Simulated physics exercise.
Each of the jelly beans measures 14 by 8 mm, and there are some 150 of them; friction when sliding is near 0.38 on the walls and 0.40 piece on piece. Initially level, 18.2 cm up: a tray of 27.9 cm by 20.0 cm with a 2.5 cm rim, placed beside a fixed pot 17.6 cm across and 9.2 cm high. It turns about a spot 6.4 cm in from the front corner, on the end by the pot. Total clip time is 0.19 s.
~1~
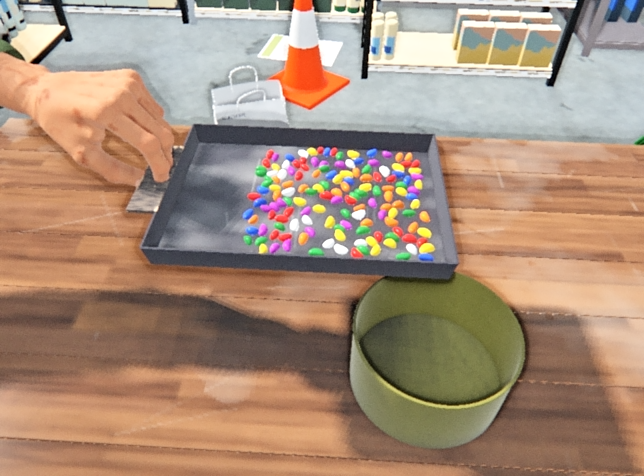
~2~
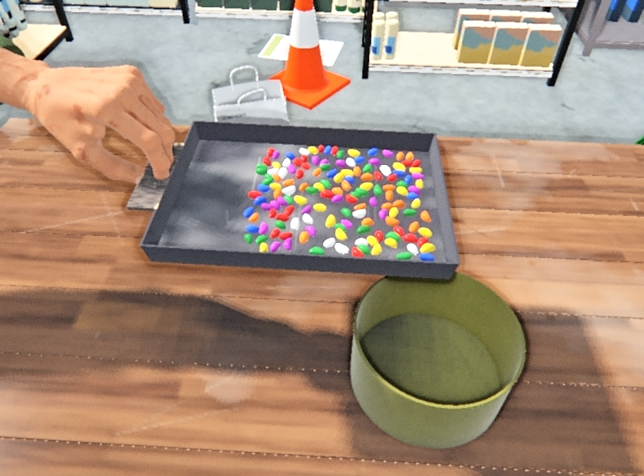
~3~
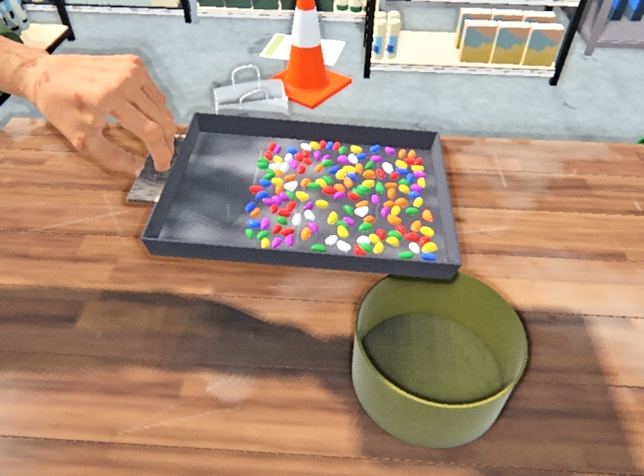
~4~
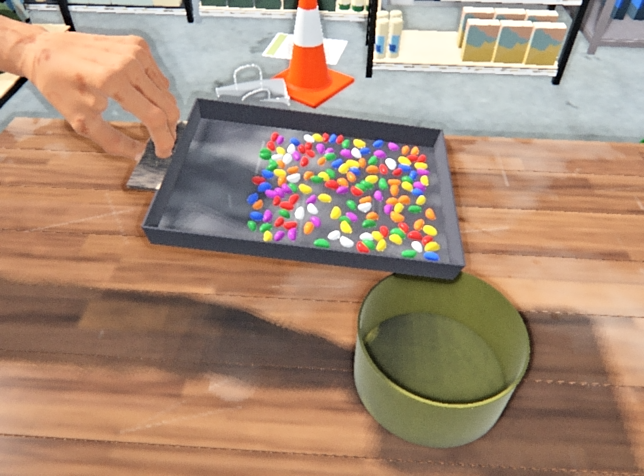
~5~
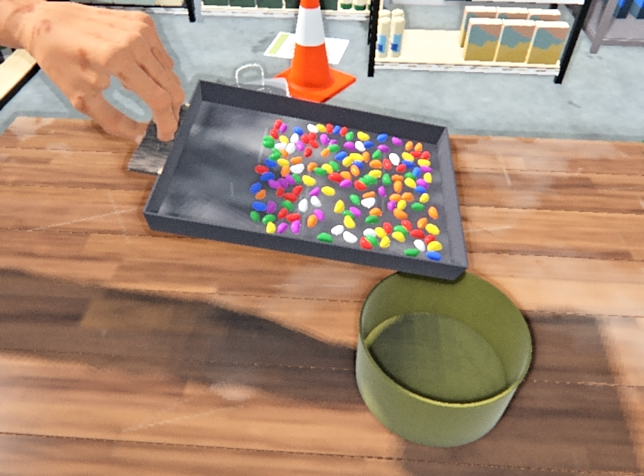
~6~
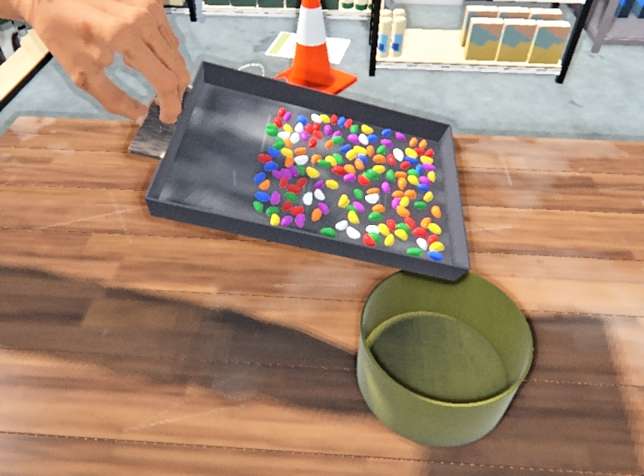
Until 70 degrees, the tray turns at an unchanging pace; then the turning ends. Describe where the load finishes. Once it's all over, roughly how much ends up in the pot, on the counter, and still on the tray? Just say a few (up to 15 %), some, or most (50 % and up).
Pot: Some, counter: A few, left on the tray: Most.
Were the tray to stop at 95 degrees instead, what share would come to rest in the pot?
In that case, near 85 percent.
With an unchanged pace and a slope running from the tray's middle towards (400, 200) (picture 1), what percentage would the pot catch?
I'd estimate about 5 %.
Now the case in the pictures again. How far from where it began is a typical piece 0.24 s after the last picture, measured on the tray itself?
Roughly 3 cm.
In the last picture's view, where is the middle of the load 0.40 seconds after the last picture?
Expected load position: Near (448, 200).
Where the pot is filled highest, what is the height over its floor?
I'd say near 1.0 centimetres.
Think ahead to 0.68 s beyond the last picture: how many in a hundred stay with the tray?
About 70% of the load.
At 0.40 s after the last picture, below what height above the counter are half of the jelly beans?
Some 22 cm above the counter.
Then, 0.24 s after the last picture, tilt 43 degrees; the tray holds 100 %, the pot 0 %.
Then, 0.40 s after the last picture, tilt 62 degrees; the tray holds 100 %, the pot 0 %.
Then, 0.68 s after the last picture, tilt 70 degrees; the tray holds 70 %, the pot 25 %.
In the end, pot 30 %, counter 5 %, tray 65 %.
